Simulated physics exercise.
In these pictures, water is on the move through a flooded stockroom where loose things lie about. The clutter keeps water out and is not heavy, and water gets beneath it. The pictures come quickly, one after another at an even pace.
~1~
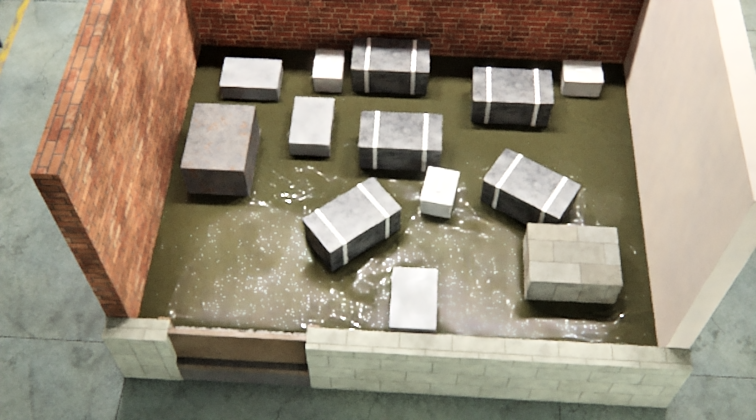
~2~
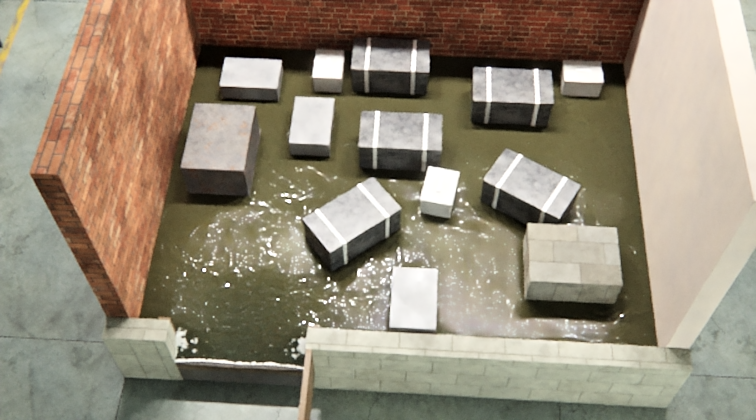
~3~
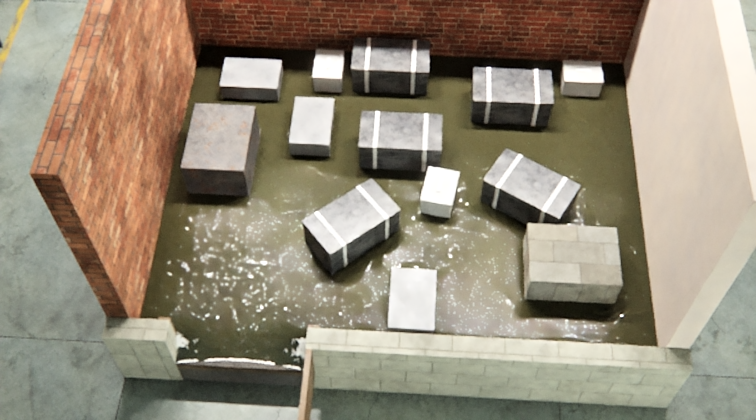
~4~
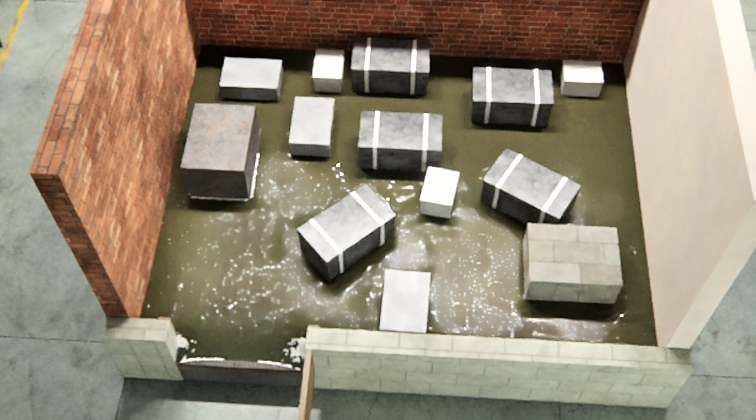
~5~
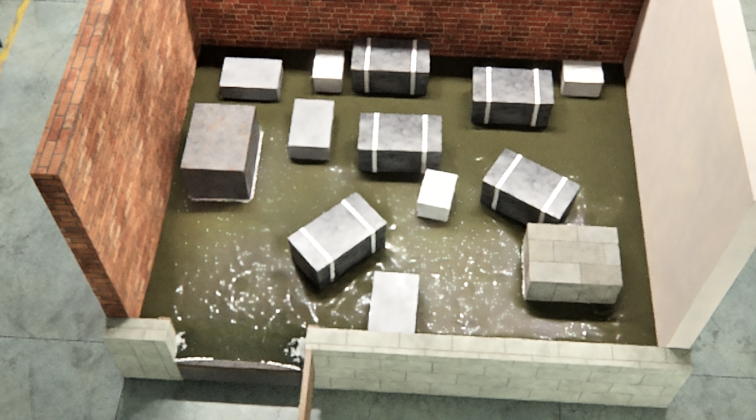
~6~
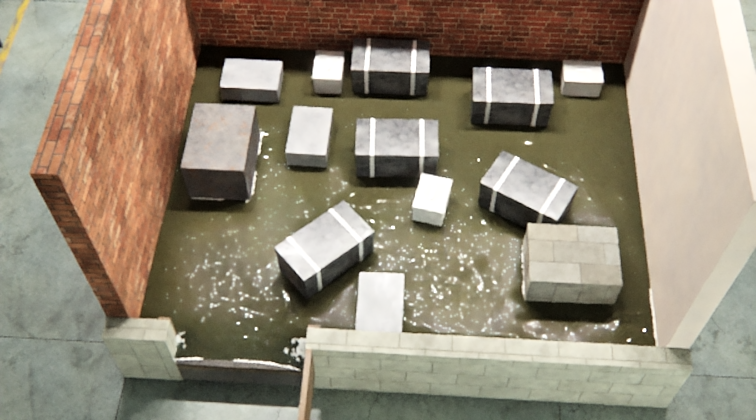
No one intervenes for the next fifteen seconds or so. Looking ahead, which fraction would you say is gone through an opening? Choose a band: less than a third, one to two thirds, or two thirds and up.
One to two thirds.
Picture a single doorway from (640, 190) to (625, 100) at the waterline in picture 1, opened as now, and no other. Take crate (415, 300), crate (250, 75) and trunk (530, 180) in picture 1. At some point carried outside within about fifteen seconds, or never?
In that order: Left behind, stays, washed out.
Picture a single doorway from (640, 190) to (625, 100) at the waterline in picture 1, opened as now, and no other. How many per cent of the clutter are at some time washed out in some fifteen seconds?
Estimated share: Around 60 %.
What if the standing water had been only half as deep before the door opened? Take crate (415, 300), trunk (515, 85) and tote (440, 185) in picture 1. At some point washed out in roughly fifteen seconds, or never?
Well, in turn they're not removed, not removed and removed.
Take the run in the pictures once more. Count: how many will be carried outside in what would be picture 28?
Total: 5.
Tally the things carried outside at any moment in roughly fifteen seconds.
It comes to 5.
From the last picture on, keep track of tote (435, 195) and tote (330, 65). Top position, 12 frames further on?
Approximately (322, 274), and approximately (305, 89).
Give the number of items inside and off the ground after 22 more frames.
6 in all.
A moment on, 0 of 11 are out; 11 afloat.
Next, 2 of 11 are out; 9 afloat.
Later, 5 of 11 are out; 6 afloat.
In the end, 5 of 11 are out; 5 afloat.
